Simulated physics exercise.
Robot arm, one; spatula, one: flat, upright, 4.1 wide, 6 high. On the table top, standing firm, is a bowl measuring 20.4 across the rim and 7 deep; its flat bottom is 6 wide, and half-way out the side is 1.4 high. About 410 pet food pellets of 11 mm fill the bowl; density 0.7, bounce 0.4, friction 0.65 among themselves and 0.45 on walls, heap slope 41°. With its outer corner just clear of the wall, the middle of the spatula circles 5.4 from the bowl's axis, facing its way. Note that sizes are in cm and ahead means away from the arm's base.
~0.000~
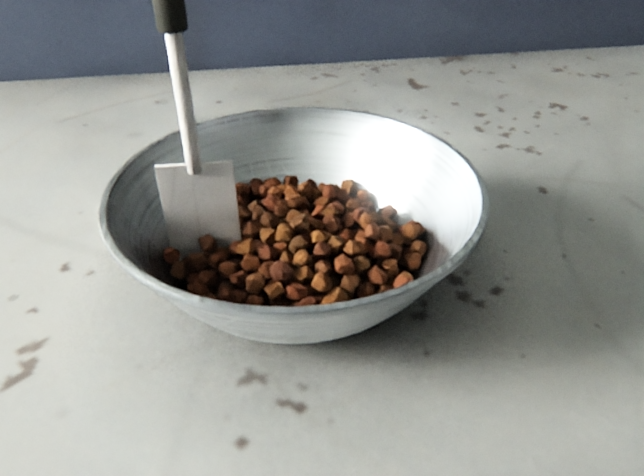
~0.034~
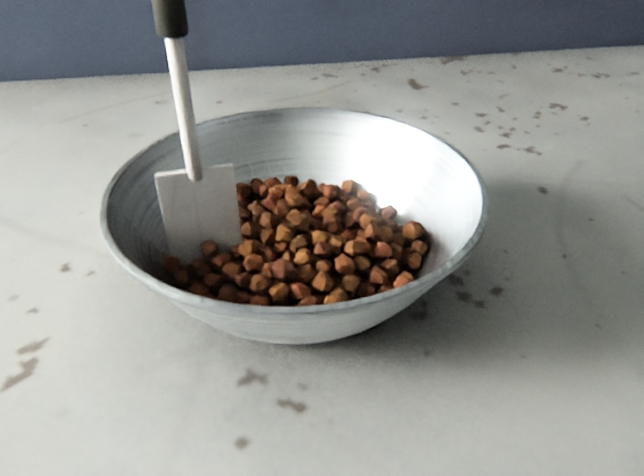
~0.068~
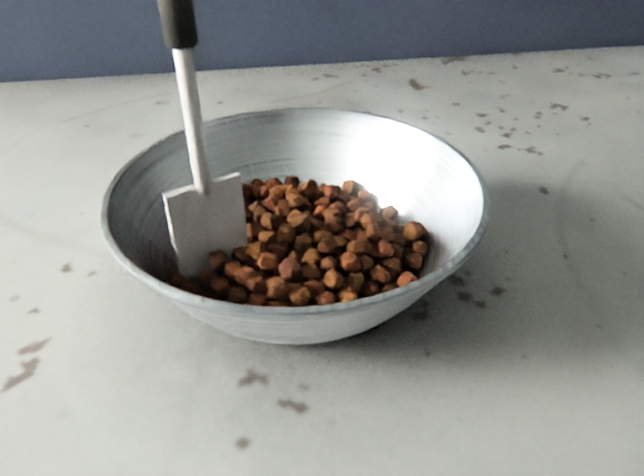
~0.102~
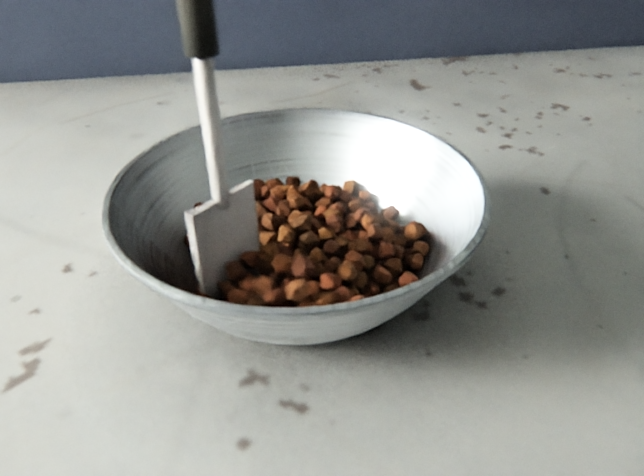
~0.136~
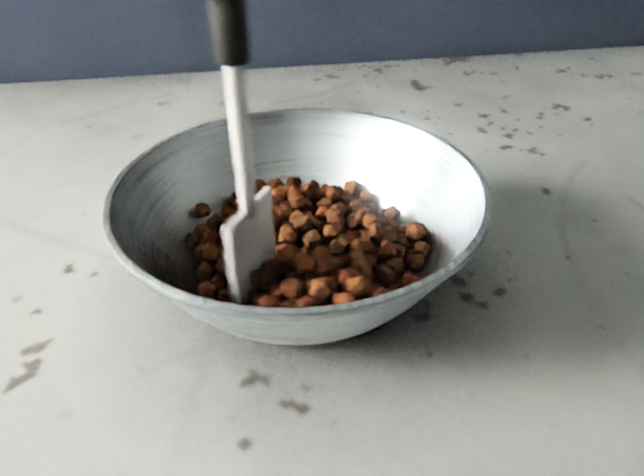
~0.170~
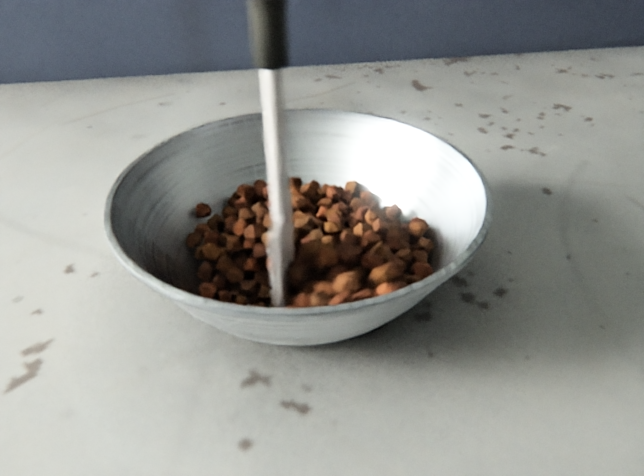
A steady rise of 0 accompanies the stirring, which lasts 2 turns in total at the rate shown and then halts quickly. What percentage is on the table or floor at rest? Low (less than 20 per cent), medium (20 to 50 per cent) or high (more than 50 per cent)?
The share is low, less than 20 per cent.
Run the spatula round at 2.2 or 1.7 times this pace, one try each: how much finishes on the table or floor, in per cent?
Around 45 percent for the first try and 30 percent for the second.
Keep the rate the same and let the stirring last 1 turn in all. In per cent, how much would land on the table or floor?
Estimate: About 5 percent.
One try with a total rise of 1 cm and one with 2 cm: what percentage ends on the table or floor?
Estimates: 5 % and 5 %.
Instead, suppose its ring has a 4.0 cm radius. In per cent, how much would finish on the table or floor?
Then about 5 %.
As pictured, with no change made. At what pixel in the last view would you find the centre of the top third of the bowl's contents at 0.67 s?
Centre estimate: Approx. (183, 212) px.
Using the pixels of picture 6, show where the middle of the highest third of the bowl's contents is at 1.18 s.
Around (333, 165).
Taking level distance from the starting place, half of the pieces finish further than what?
Around 7 cm.
After 0.67 s, 329° round, highest piece 9 above the table; 396 in the bowl, 11 on the table or floor, 5 in flight or on the tool.
After 1.18 s, 223° round, highest piece 9 above the table; 364 in the bowl, 41 on the table or floor, 7 in flight or on the tool.
After 1.63 s, 0° round, highest piece 7 above the table; 355 in the bowl, 57 on the table or floor.
After 2.33 s, 0° round, highest piece 7 above the table; 355 in the bowl, 57 on the table or floor.
At rest, 355 in the bowl, 57 on the table or floor. That is 14 % on the table or floor.
